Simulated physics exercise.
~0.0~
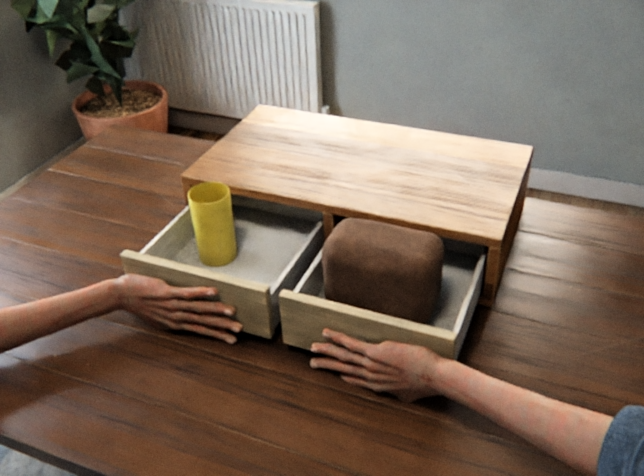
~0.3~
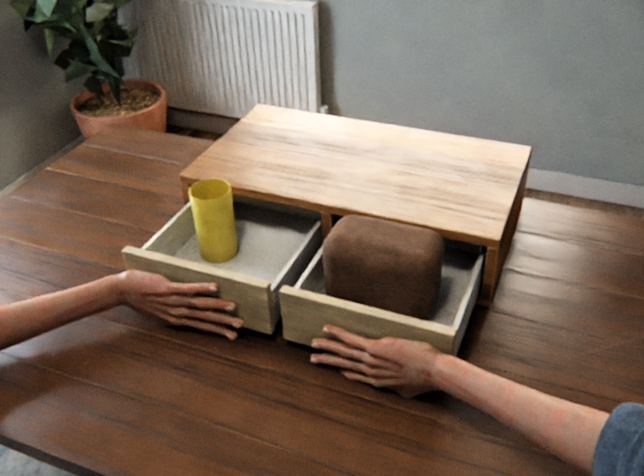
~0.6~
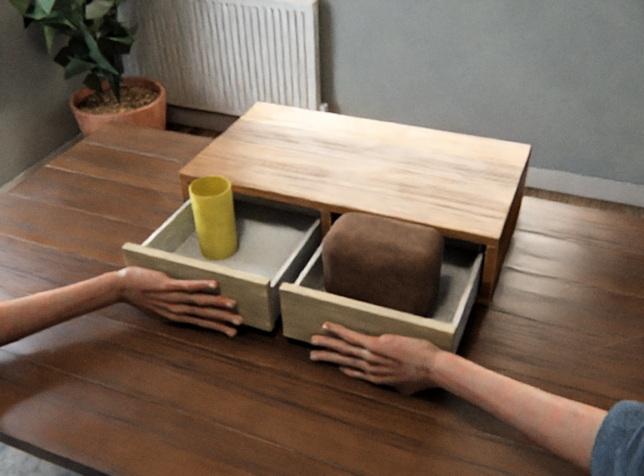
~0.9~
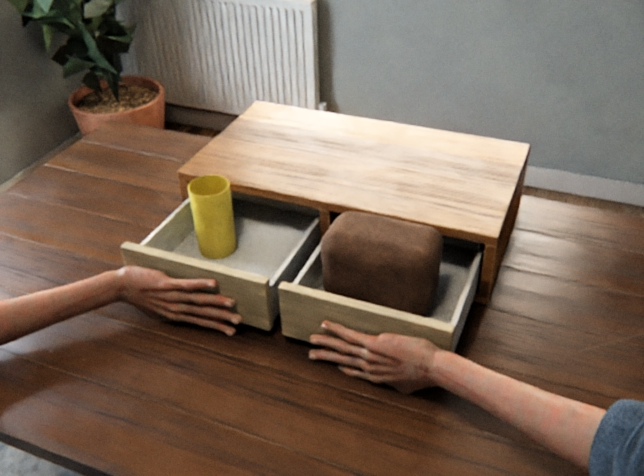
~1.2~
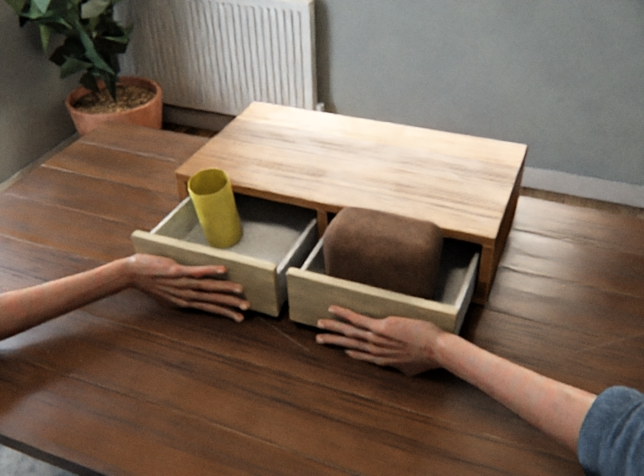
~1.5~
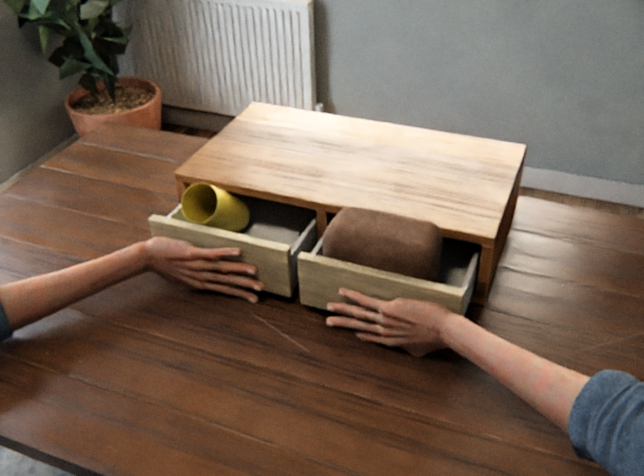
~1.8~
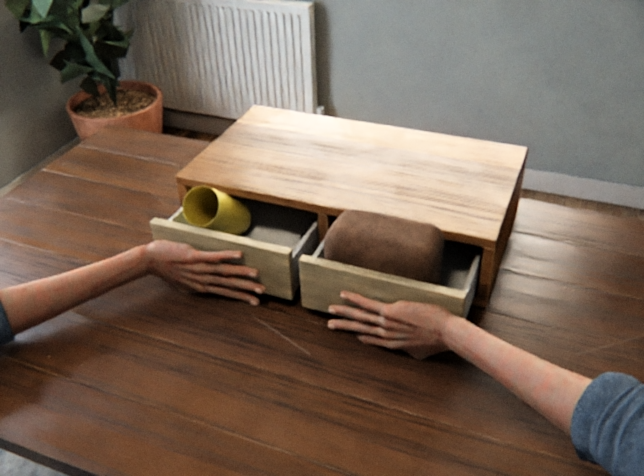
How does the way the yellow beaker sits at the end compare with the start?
At the start the yellow beaker stands upright in the left drawer, but by the end it is leaning over.
